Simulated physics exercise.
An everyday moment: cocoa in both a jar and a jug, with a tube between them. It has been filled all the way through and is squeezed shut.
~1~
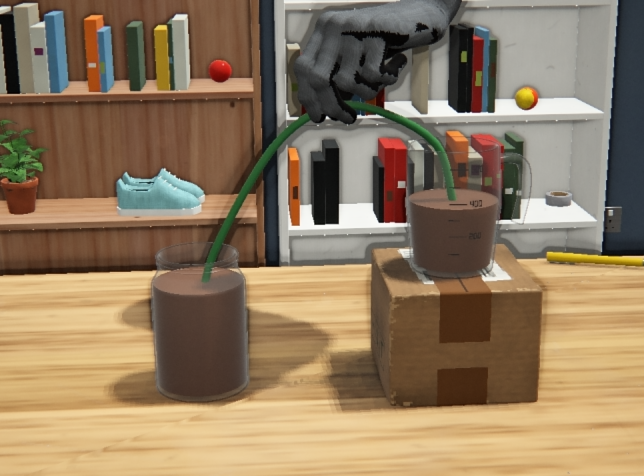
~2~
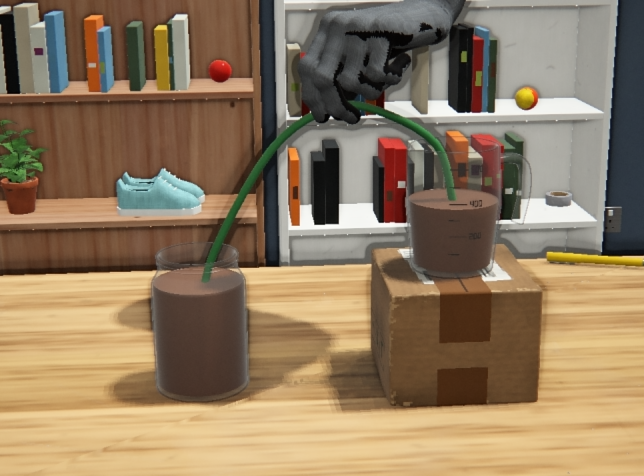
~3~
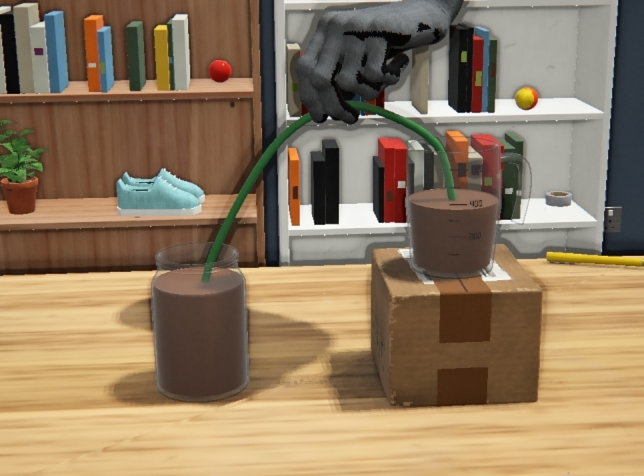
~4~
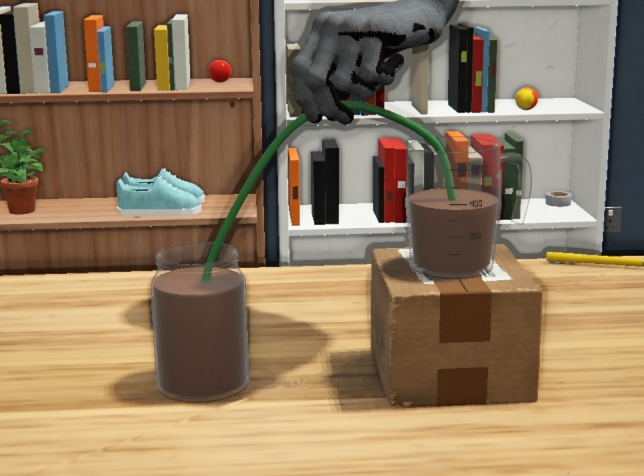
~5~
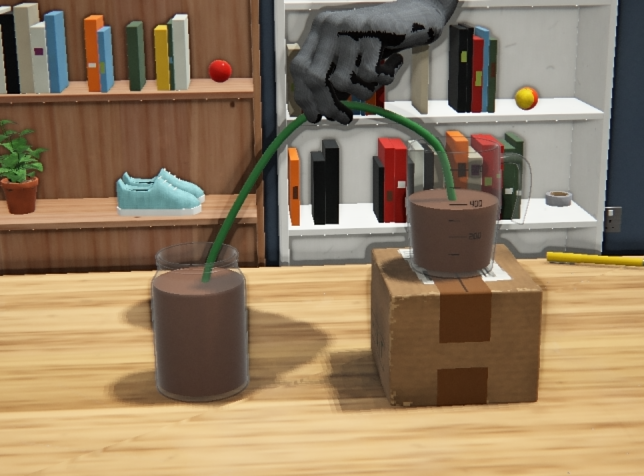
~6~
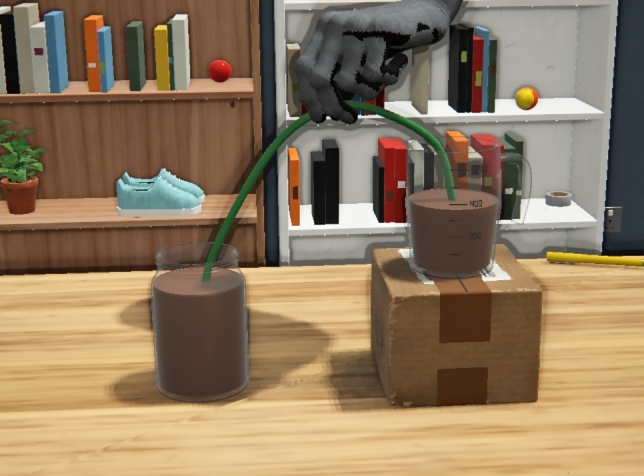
On a wooden tabletop, a dark gray hand pinches a green tube linking a jar of brown liquid on the left to a jug on a cardboard box at right; the hand shifts very slightly while both liquid levels stay unchanged.
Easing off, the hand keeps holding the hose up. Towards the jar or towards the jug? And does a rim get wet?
Cocoa: Moves left; receiver spills.
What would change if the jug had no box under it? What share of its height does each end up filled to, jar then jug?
Taking them in the order asked, 65 and 70 percent.
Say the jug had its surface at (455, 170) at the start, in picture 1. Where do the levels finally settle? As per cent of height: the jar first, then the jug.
About 100 per cent and 15 per cent, in that order.
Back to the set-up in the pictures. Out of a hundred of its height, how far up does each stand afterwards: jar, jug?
Once it settles, you'd see close to 100 and 15 per cent.
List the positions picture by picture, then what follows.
Fingers on the hose; jar (200, 316) about three quarters full, on the top itself; jug (453, 203) about half full, up on the box, in the first frame.
Still shut; jar about three quarters full, surface at (198, 281); jug about half full, surface at (454, 199), in the second frame.
The hose is pinched; jar (200, 316) about three quarters full; jug (453, 203) about half full, in the third frame.
Nothing flows; jar about three quarters full, surface at (198, 281); jug about half full, surface at (454, 199), in the fourth frame.
Fingers on the hose; jar (200, 316) about three quarters full, on the top itself; jug (453, 203) about half full, up on the box, in the fifth frame.
Still shut; jar about three quarters full, surface at (198, 281); jug about half full, surface at (454, 199), in the sixth frame.
A moment on, the jar is nearly full; the jug is about a third full.
Further on, the jar is full to the brim; the jug is about a quarter full; a puddle lies under the lower one.
When it is over, the jar is full to the brim; the jug is nearly empty; a puddle lies under the lower one; the two surfaces are level.
